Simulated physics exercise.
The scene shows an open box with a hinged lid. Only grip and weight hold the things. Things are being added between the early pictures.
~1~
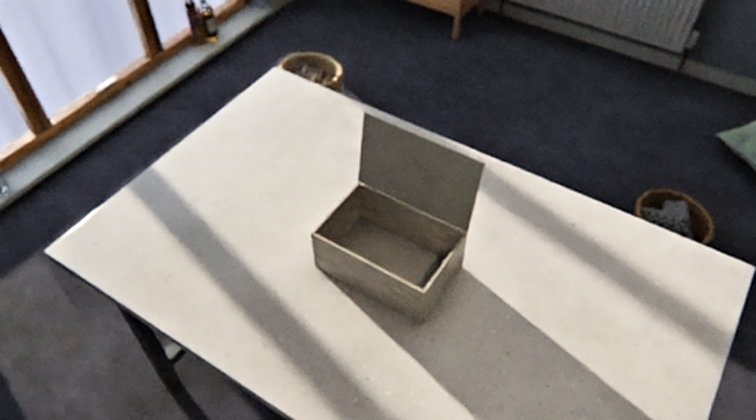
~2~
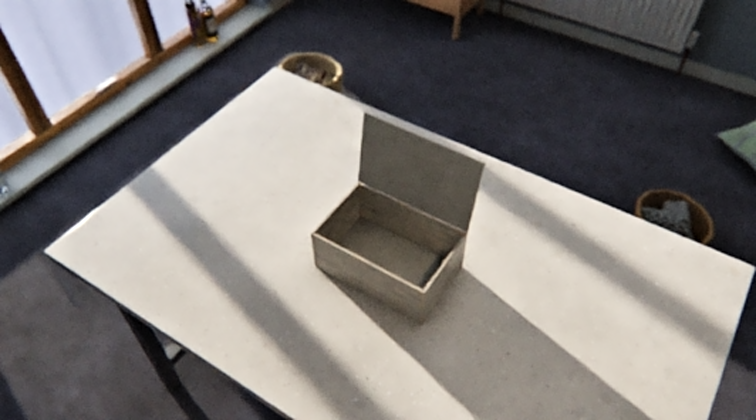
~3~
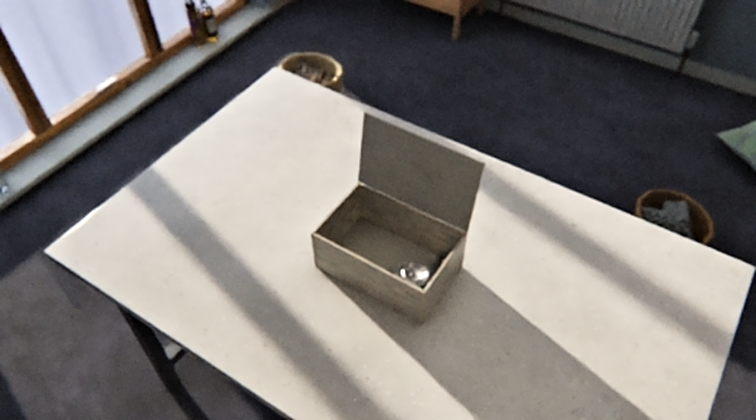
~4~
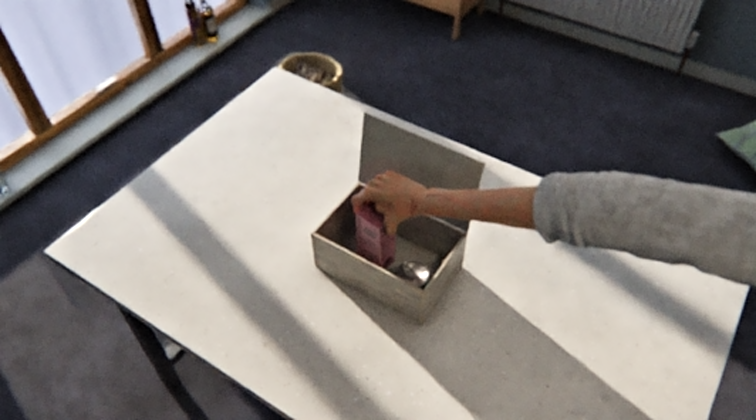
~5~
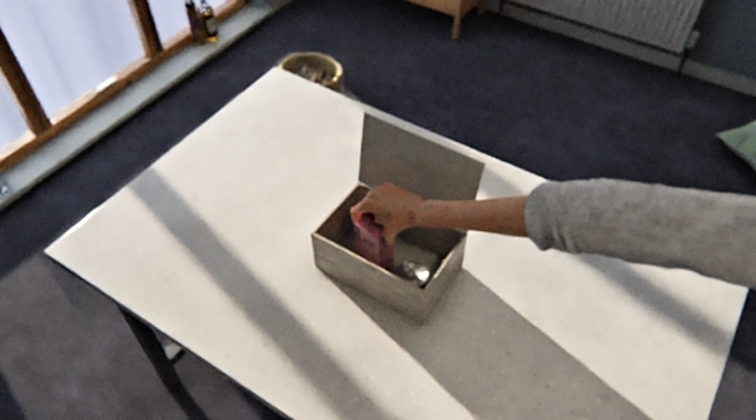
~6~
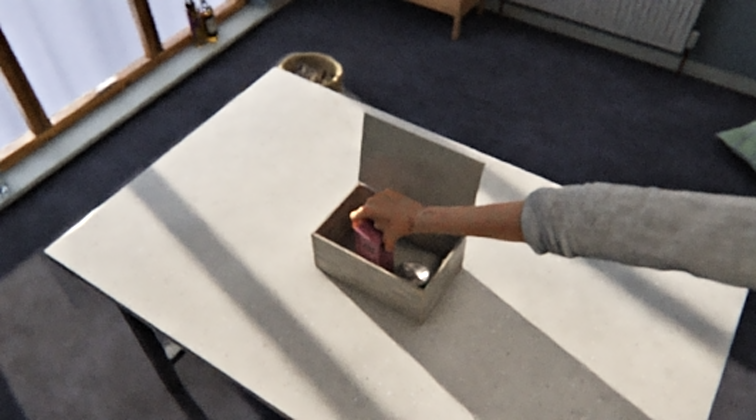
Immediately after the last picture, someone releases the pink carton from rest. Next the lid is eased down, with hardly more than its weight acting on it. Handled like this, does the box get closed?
It does not.
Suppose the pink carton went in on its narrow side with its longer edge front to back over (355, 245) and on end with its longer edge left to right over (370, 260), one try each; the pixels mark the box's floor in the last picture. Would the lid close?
With the first packing the lid lowers fully; with the second it is left gaping.
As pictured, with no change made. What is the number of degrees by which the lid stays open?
Angle: About 25°.
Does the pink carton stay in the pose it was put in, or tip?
After all that, it keeps its set angle.
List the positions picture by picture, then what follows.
The last thing is not in view yet, in the first frame.
The last thing is not in view yet, in the second frame.
The last thing is not in view yet, in the third frame.
Coming down; pink carton (376, 238), in the fourth frame.
Coming down; pink carton (375, 248), in the fifth frame.
In place under the hand; pink carton (375, 253), in the sixth frame.
Then, 1.30 s later than the last frame, lid 78° above the rim.
Then, 1.80 s later than the last frame, lid 45° above the rim.
Then, 3.20 s later than the last frame, lid 23° above the rim.
When it is over, lid 23° above the rim; both as before. End places, in pixels of the last picture, pink carton near (375, 253).
